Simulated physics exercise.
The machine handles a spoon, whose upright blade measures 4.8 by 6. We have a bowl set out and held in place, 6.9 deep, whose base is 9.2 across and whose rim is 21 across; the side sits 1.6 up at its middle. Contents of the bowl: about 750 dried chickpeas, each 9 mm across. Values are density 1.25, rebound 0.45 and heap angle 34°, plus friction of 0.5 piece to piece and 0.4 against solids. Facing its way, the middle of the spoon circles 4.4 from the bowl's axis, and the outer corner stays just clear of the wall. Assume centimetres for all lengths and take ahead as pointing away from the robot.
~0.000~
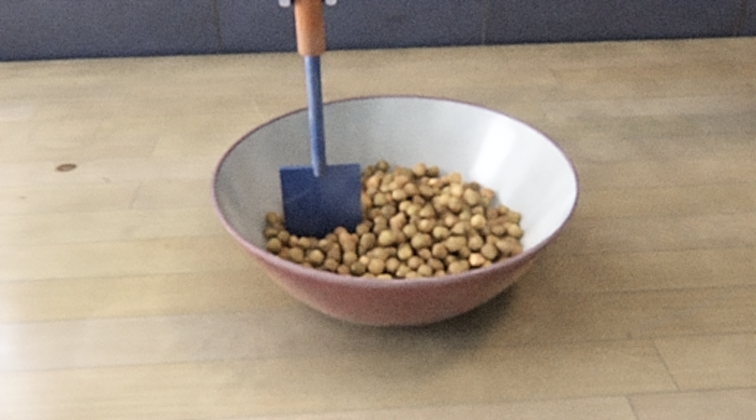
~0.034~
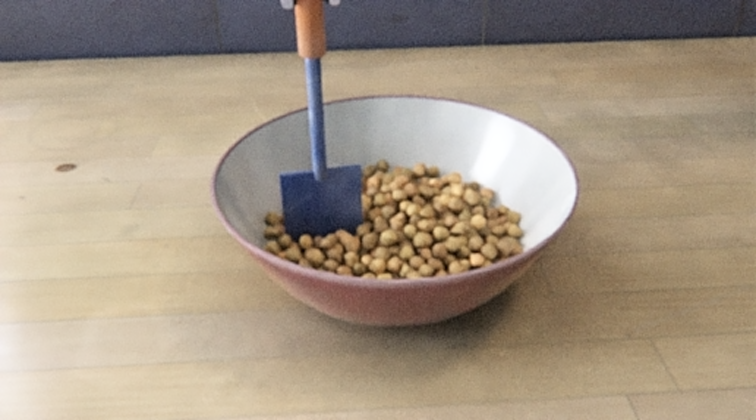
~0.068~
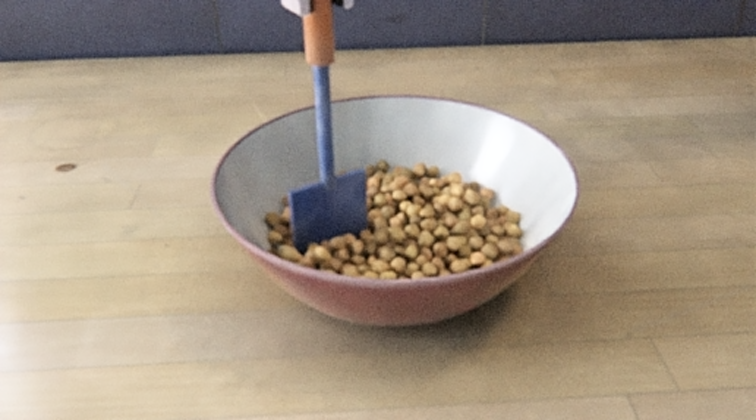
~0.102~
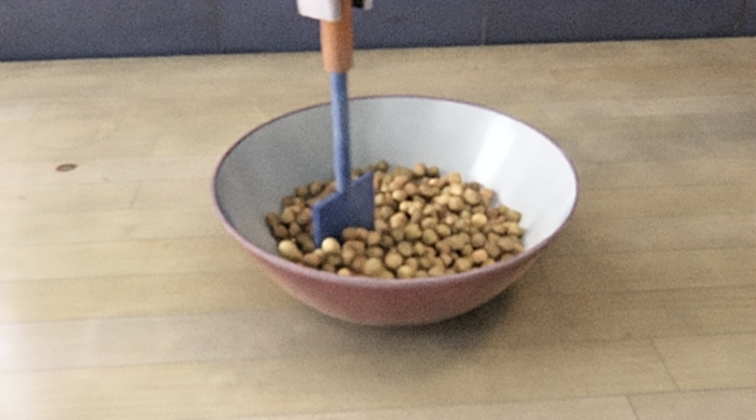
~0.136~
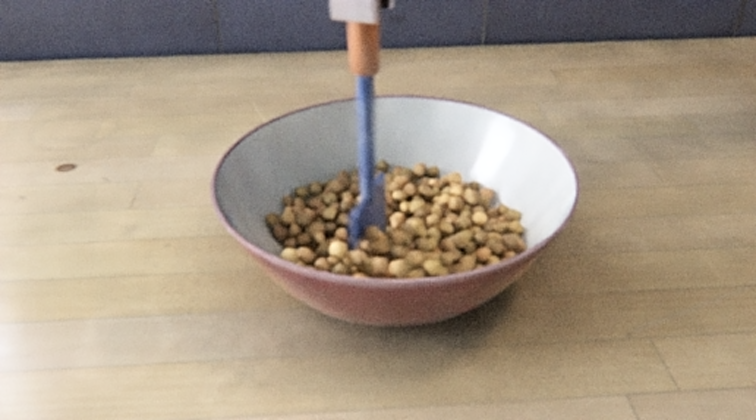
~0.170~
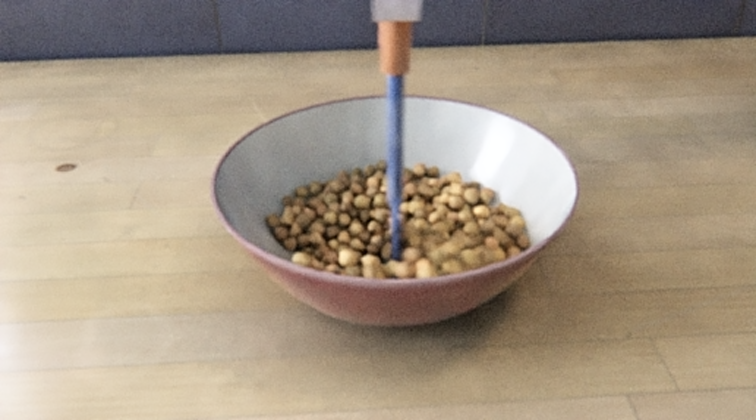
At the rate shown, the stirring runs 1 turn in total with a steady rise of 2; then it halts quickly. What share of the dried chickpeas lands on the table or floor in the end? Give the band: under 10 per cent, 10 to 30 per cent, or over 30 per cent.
Band: Under 10 per cent.
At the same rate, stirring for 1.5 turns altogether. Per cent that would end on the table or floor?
Estimate: About 0 percent.
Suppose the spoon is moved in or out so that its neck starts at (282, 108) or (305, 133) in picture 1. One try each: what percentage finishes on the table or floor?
Roughly 0 and 0 per cent.
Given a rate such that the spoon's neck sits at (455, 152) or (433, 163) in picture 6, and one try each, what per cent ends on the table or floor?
So, roughly 10 percent the first time and 5 percent the second.
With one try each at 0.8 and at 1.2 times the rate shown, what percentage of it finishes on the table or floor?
It would be about 0 and 0 percent respectively.
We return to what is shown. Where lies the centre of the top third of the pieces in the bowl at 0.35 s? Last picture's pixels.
Upper-third centre: Approx. (478, 182) px.
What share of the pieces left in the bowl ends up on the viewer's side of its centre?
Roughly 45 per cent.
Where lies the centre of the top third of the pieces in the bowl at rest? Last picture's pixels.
It is centred around (377, 206).
After 0.35 s, 191° round, highest piece 8 above the table; 747 in the bowl, 2 in flight or on the tool.
After 0.53 s, 296° round, highest piece 9 above the table; 743 in the bowl, 4 on the table or floor, 2 in flight or on the tool.
After 0.82 s, 0° round, highest piece 6 above the table; 741 in the bowl, 8 on the table or floor.
After 1.52 s, 0° round, highest piece 6 above the table; 741 in the bowl, 8 on the table or floor.
In the end, 741 in the bowl, 8 on the table or floor. That is 1 % on the table or floor.
